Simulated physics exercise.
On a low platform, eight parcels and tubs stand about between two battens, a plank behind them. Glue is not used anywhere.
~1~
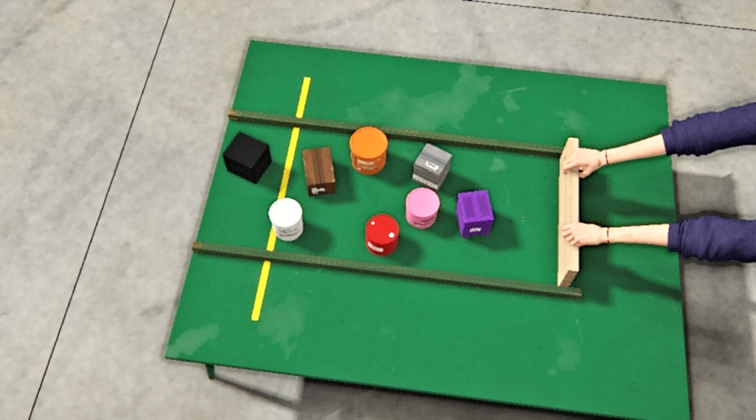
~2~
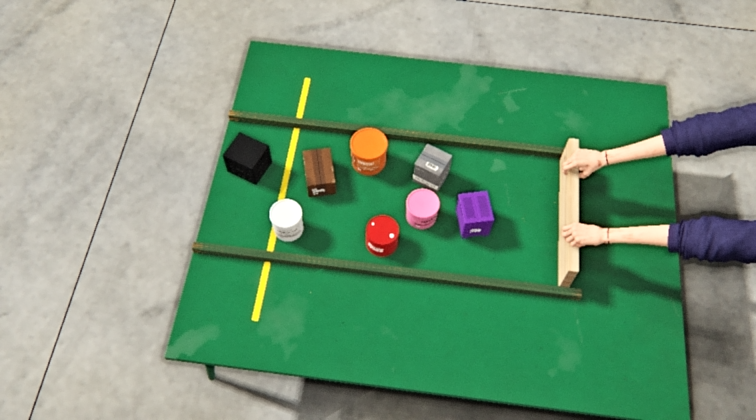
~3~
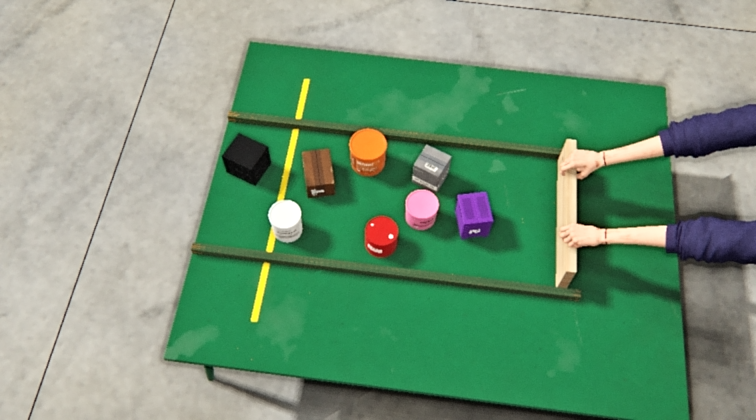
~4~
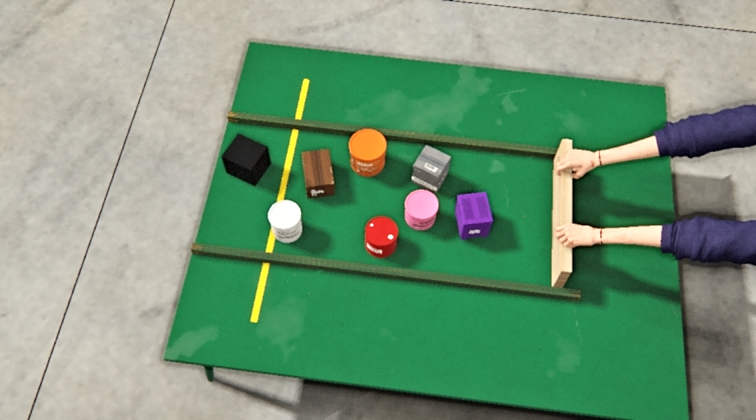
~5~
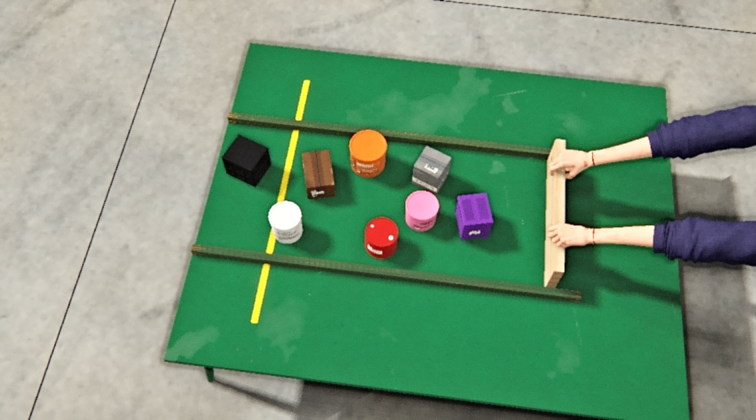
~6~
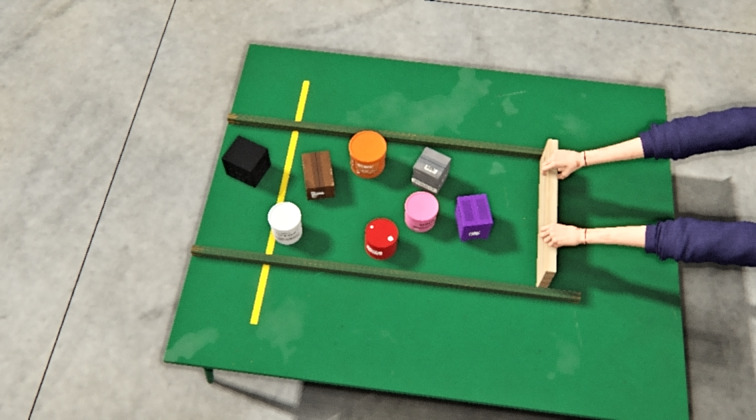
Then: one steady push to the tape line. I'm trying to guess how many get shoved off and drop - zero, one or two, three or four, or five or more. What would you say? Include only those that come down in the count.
The ones going over the edge come to a single one or a pair, I'd say.
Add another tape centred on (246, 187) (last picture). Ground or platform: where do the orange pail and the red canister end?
Here's how it goes: The orange pail stays where it is, and the red canister stays where it is.
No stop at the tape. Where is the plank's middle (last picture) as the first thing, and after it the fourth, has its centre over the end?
The middle sits near (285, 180) at the first moment and near (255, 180) at the second.
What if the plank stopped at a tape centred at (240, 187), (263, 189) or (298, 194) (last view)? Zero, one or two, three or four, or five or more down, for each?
One after the other, the answers are either three or four; one or two; zero.
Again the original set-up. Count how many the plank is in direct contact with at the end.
The number is 4.
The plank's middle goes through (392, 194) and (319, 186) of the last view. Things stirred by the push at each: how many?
5, then 8.
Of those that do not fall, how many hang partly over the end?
Things overhanging at the end: 0.
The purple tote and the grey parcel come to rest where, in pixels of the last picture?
I'd put one at around (265, 193) and the other at around (272, 161).
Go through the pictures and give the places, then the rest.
In the first frame, black crate (248, 158); white pail (287, 220); brown parcel (319, 172); plank (568, 211); tape (283, 188).
In the second frame, white pail (287, 221); purple tote (474, 215).
In the third frame, brown parcel (319, 173); orange pail (368, 153).
In the fourth frame, black crate (247, 160); plank (562, 212).
In the fifth frame, white pail (286, 223); grey parcel (432, 171).
In the sixth frame, black crate (247, 162); white pail (286, 224); brown parcel (318, 176); plank (548, 213); tape (282, 192).
Soon after, none off yet; black crate at rest near (247, 162); white pail at rest near (286, 224); brown parcel at rest near (318, 176).
Then, none off yet; black crate at rest near (247, 162); white pail at rest near (286, 224); brown parcel moved a little near (311, 174).
By the end, the number that fall off is one or two; fallen, black crate.
